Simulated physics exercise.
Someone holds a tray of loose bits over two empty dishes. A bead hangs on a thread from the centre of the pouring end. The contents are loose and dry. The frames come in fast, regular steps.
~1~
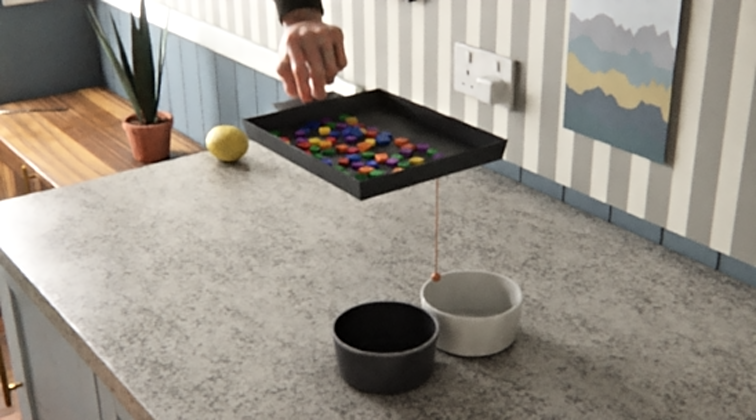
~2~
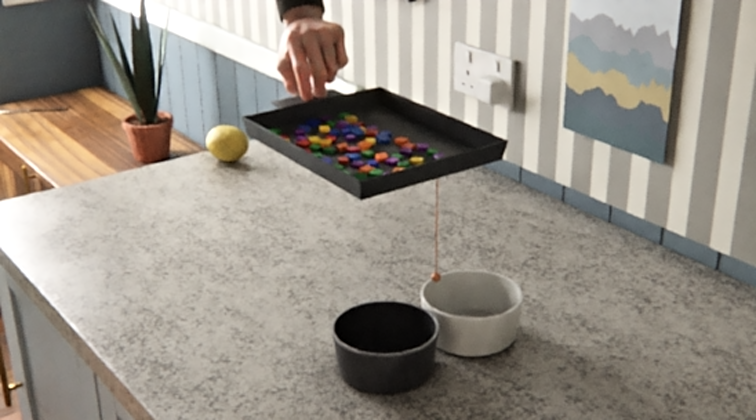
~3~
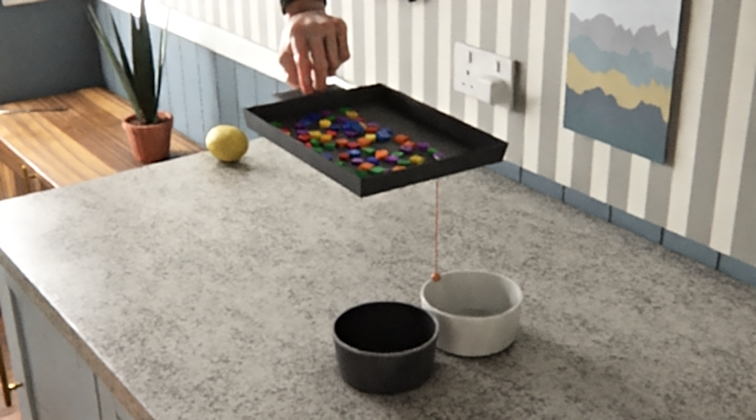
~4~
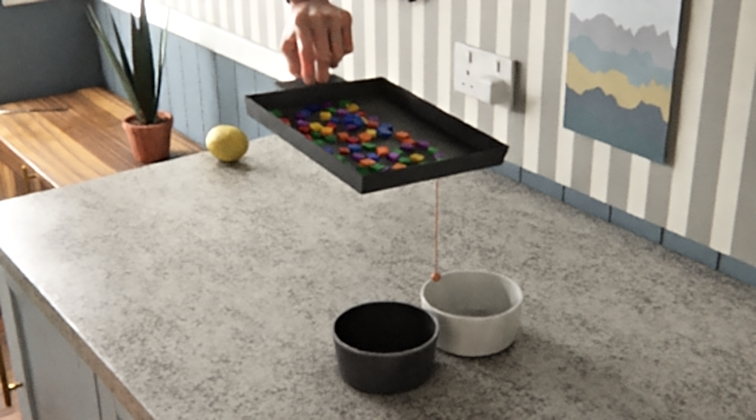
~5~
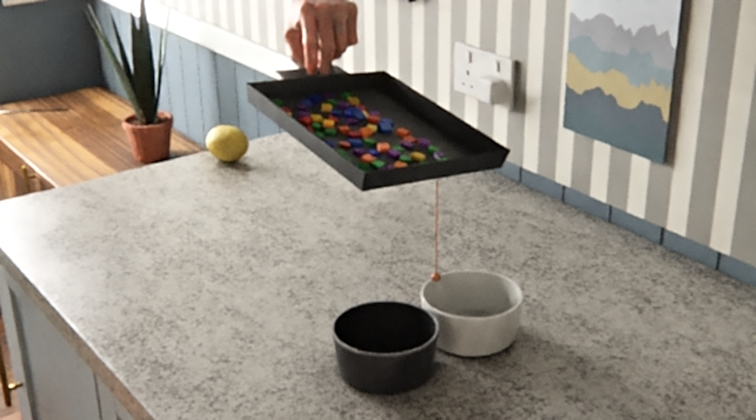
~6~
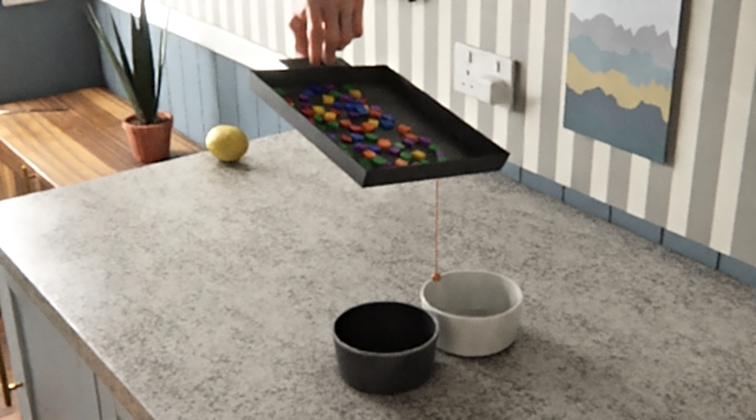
A hand slowly tilts a black tray of colourful bits above two empty bowls.
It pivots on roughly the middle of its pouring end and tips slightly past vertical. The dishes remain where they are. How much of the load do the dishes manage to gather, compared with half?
They gather less than half of it.
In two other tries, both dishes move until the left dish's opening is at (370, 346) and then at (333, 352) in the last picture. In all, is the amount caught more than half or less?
Result, first setup: The minor share; second setup: The minor share.
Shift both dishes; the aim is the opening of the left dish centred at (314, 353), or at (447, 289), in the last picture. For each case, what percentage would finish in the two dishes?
First 0 per cent, second 70 per cent.
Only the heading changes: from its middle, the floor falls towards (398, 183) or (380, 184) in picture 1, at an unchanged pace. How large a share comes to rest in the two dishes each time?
90 and 100 per cent, in that order.
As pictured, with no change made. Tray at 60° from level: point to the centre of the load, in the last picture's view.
Load centre: Approx. (449, 140).
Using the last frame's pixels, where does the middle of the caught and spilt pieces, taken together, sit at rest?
Around (491, 308).
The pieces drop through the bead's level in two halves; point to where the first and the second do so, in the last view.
Half one: (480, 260), half two: (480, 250).
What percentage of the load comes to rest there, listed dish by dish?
I'd say the left dish holds some 0 % and the right dish some 40 %.
Soon, tray tipped steeply; all on the tray.
A while on, tray tipped past a quarter turn; nearly all on the tray; a stray few outside both; a small part in the air.
Towards the end, tray tipped past a quarter turn; about a third in the right dish; about two thirds outside both.
Finally, tray tipped past a quarter turn; none in the left dish; about a third in the right dish; about two thirds outside both.
